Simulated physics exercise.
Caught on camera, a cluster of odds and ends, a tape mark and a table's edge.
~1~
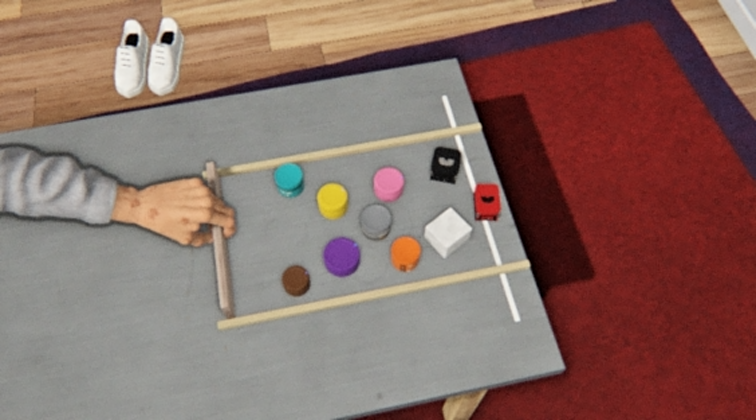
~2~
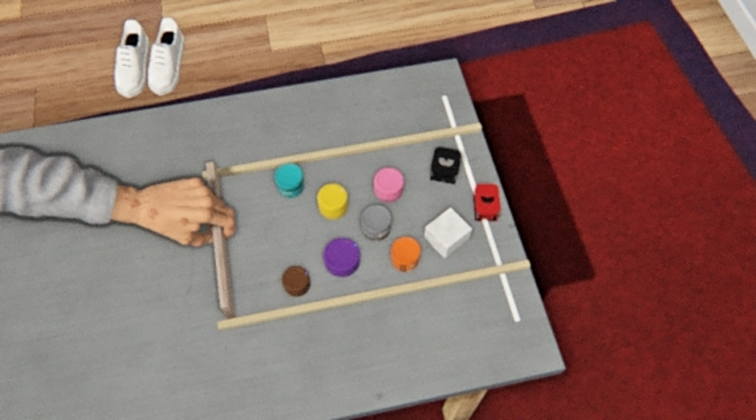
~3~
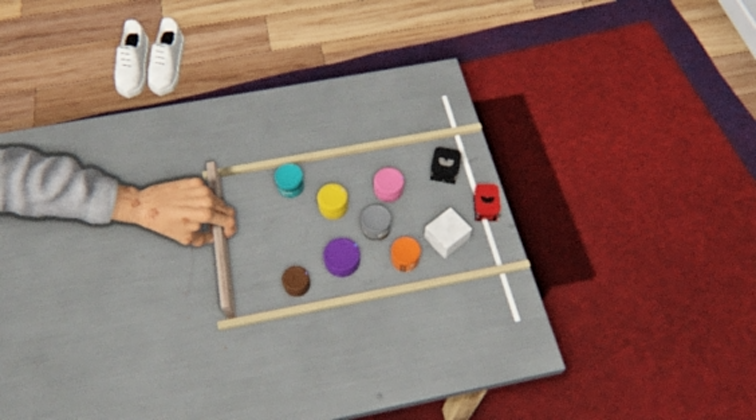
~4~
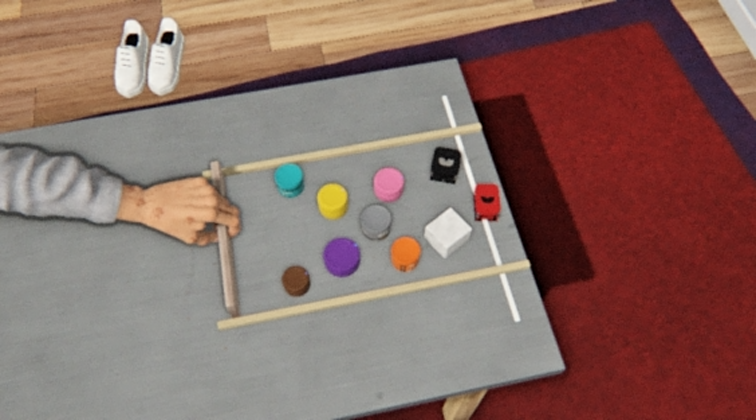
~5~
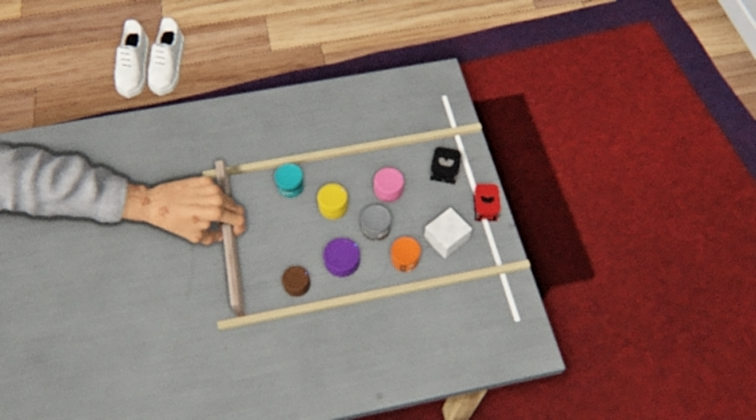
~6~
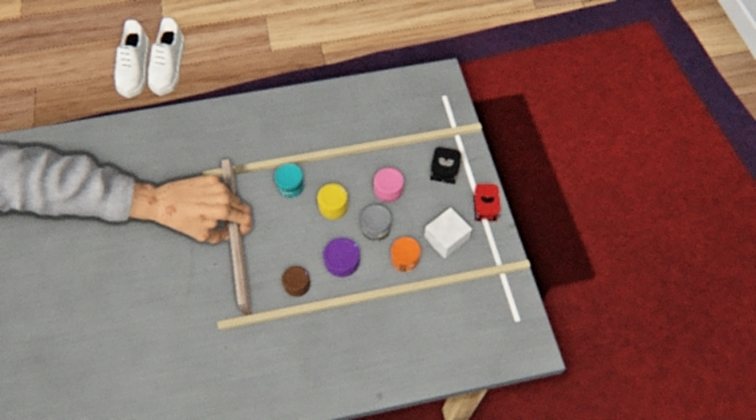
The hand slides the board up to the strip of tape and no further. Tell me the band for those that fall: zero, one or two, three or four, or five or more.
The number that fall off is five or more.
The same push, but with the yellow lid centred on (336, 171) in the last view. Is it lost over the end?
The yellow lid falls.
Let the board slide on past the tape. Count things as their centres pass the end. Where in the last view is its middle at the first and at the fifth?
First at (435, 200), next at (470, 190).
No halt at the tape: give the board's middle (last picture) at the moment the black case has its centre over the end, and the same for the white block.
Near (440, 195) and (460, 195).
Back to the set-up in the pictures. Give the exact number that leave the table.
It comes to 5.
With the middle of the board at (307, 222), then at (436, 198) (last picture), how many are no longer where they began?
3 and 10.
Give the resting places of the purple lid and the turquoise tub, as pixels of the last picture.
Near (505, 223) and (475, 142).
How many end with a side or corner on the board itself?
In contact: 5.
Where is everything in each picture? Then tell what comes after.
In the first frame, red case (486, 203); black case (446, 166); white block (448, 233); board (220, 238); tape (477, 198).
In the second frame, black case (445, 166); brown lid (297, 281).
In the third frame, white block (448, 233); purple lid (342, 257).
In the fourth frame, red case (486, 203); board (225, 237).
In the fifth frame, black case (445, 166); orange tub (406, 255).
In the sixth frame, red case (486, 203); black case (445, 166); white block (448, 233); board (236, 235); tape (477, 198).
A little later, none off yet; red case at rest near (486, 203); black case at rest near (445, 166); white block at rest near (448, 233).
When it is over, the number that fall off is five or more; down, orange tub, pink lid, white block, black case and red case.
